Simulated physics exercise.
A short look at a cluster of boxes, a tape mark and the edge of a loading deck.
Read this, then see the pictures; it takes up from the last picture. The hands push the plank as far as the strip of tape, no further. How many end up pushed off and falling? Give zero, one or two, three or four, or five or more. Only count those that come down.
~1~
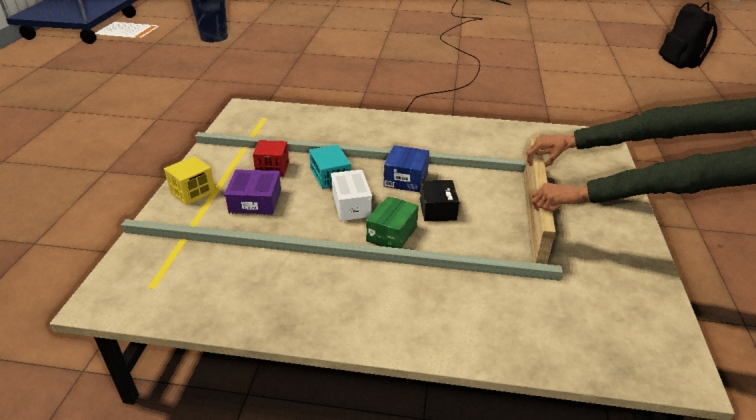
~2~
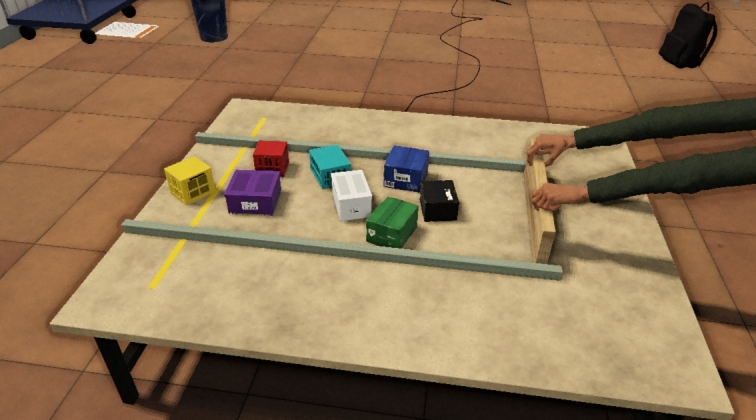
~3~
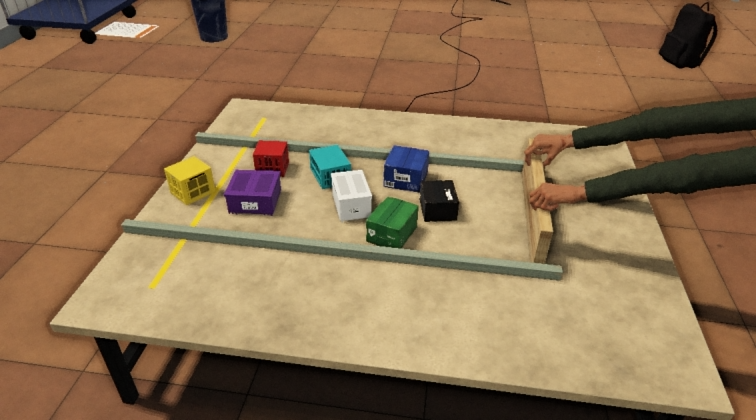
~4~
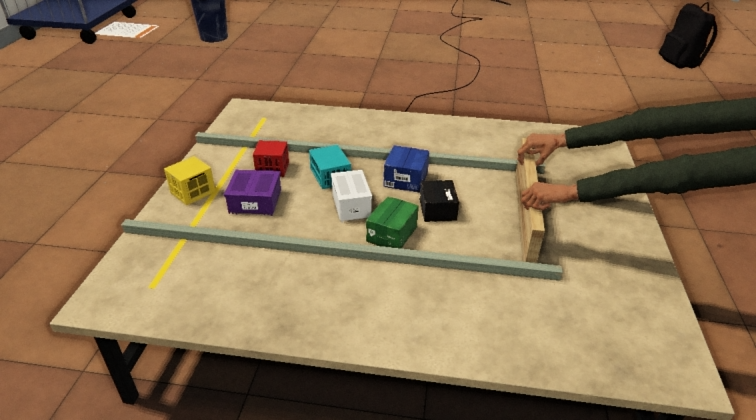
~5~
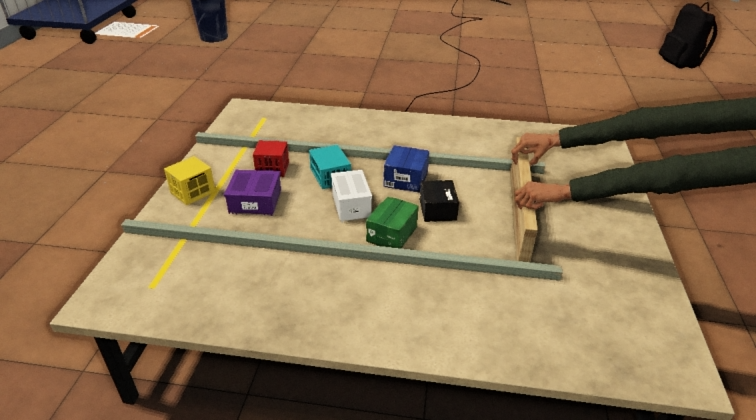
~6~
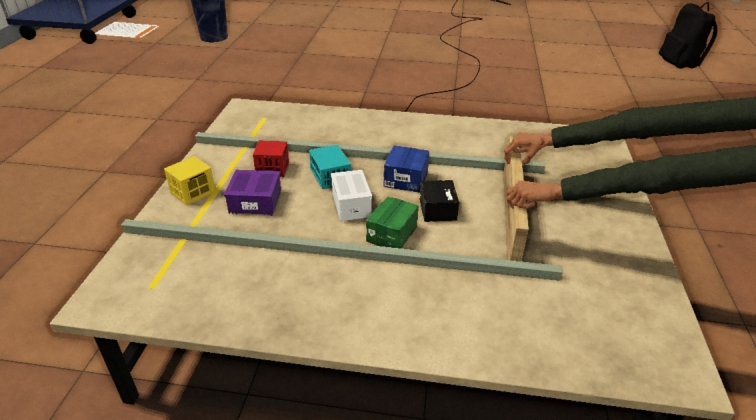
After that push, what drops off the edge is more than two, under five.
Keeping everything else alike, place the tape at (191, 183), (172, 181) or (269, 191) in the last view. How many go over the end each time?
In order: 5, 8 and 1.
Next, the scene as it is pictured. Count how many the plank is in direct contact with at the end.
3 of them.
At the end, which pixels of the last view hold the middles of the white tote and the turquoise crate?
Listed in order, first is (169, 176) and the other is (185, 149).
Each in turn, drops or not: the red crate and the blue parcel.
The red crate is lost; the blue parcel does not fall.
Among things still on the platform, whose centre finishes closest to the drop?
Foremost is the turquoise crate.
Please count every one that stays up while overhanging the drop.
Tally: 2.
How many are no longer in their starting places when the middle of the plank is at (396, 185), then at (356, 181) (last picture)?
Counting first: 4, next 5.
Soon after, none off yet; yellow crate at rest near (190, 180); red crate at rest near (272, 158); purple tote at rest near (254, 192).
By the end, the number that fall off is three or four; fallen, purple tote, red crate and yellow crate.
